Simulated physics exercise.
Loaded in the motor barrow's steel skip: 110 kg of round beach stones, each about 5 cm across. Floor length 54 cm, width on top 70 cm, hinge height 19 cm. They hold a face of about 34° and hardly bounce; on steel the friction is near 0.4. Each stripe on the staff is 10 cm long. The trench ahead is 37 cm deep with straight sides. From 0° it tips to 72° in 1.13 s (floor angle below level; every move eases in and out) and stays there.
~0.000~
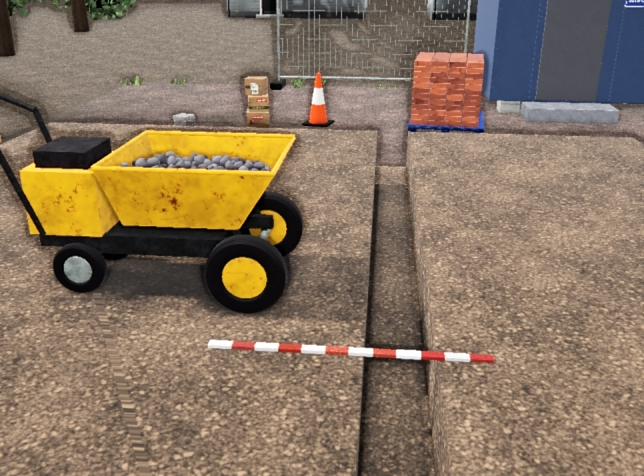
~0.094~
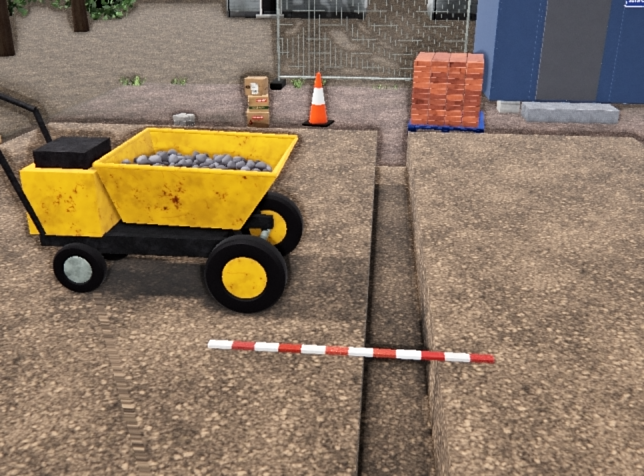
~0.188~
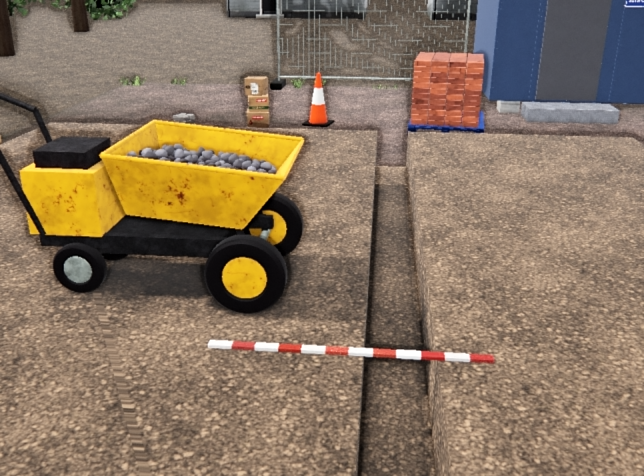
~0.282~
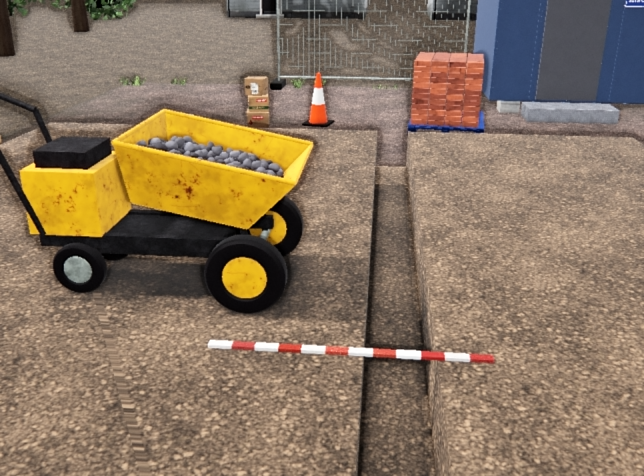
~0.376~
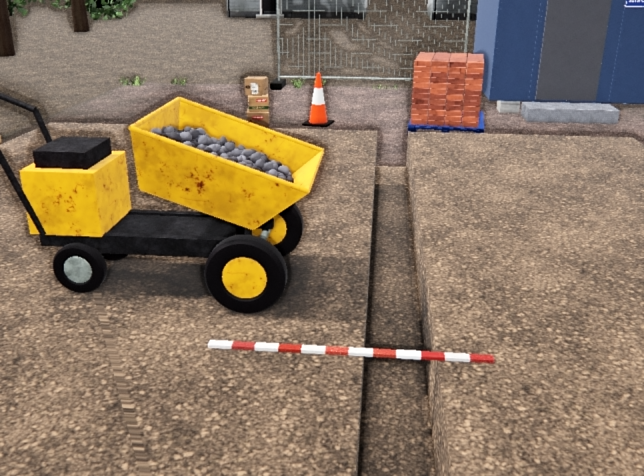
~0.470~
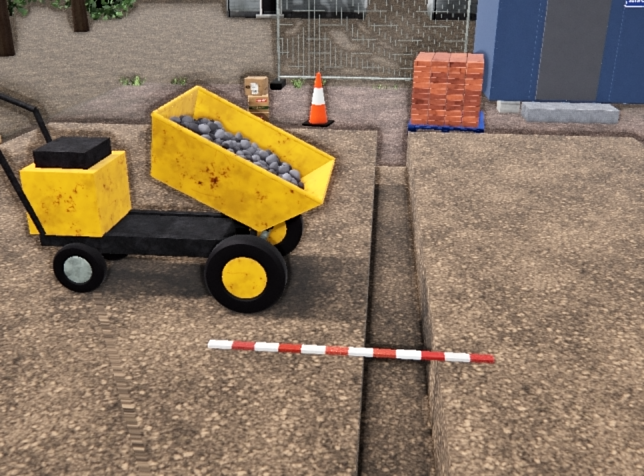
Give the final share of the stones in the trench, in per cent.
Close to 90 in a hundred.
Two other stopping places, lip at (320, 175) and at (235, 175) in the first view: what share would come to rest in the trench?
About 40 and 75 per cent.
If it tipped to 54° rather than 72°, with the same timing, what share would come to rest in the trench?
Then about 40 per cent.
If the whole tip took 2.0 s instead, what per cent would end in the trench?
Then about 100 per cent.
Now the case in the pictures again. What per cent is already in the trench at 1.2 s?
Some 45 per cent.
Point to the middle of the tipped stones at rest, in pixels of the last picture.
Their middle is at about (401, 336).
After 0.9 s the floor is at 61°; 100 % in the skip; the foremost stones are at (357, 228).
After 1.2 s the floor is at 72°; 54 % in the skip, 43 % in the trench, 3 % past the trench; the foremost stones are at (450, 289).
After 1.6 s the floor is at 72°; 21 % in the skip, 69 % in the trench, 10 % past the trench; the foremost stones are at (535, 301).
After 3.5 s the floor is at 72°; 0 % in the skip, 90 % in the trench, 10 % past the trench; the foremost stones are at (605, 301).
